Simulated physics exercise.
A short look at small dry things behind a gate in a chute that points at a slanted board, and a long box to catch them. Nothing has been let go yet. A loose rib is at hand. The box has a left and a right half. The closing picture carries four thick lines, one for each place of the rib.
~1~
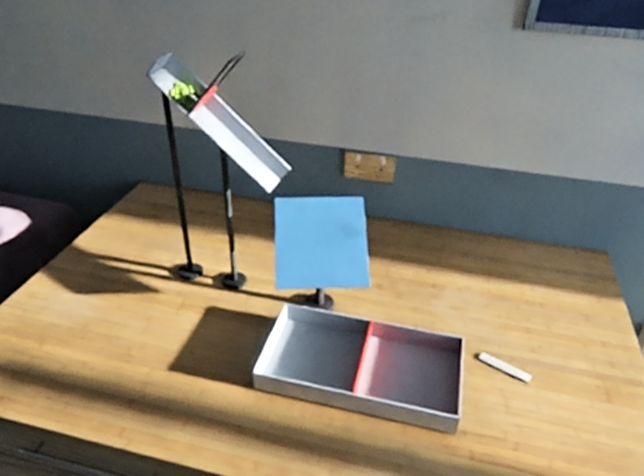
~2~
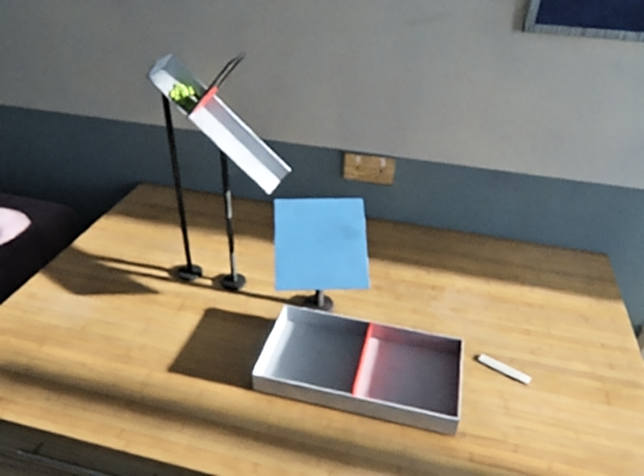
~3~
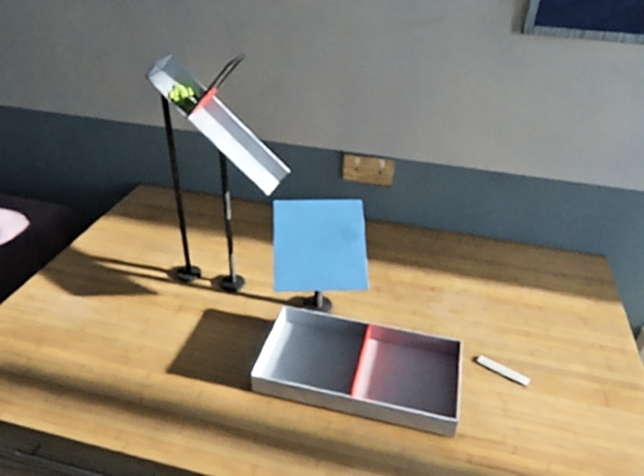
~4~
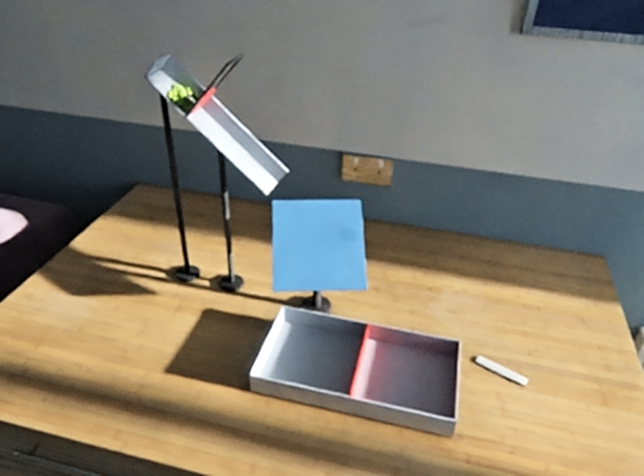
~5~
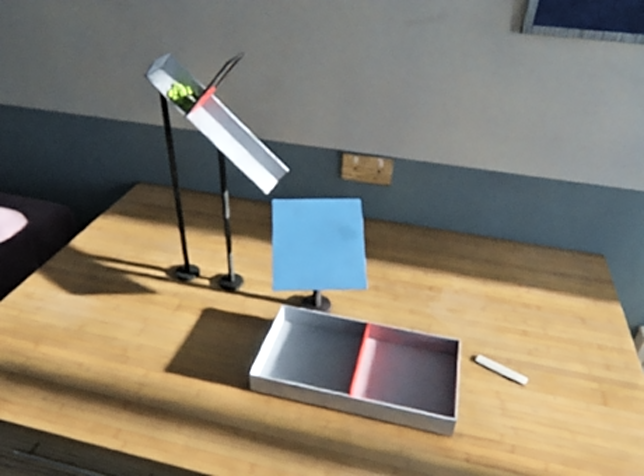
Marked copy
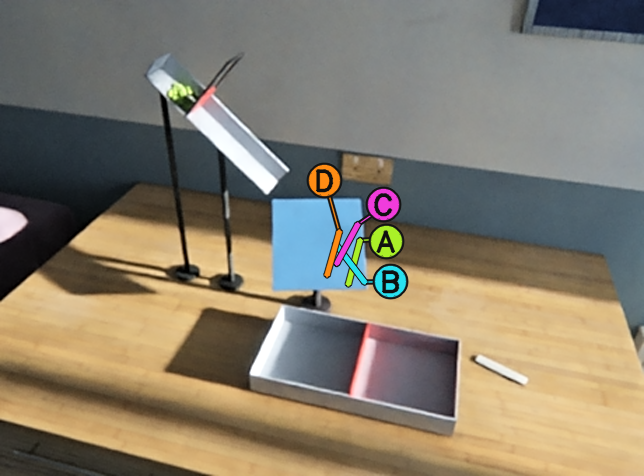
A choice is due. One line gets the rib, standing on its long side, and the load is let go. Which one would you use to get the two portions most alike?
Line B does it best.
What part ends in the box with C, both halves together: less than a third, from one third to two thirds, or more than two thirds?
Line C gives more than two thirds.
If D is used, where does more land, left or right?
Left.
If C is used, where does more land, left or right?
Left.
On the marked copy, line A from (360, 240) to (348, 283); line B from (335, 244) to (364, 282); line C from (357, 224) to (336, 263); line D from (339, 231) to (327, 274).
Choosing A, of what is caught, nearly all in the left half, a small part in the right.
Choosing B, of what is caught, about a third in the left half, about two thirds in the right.
Choosing C, of what is caught, nearly all in the left half, a small part in the right.
Choosing D, of what is caught, nearly all in the left half, a stray few in the right.
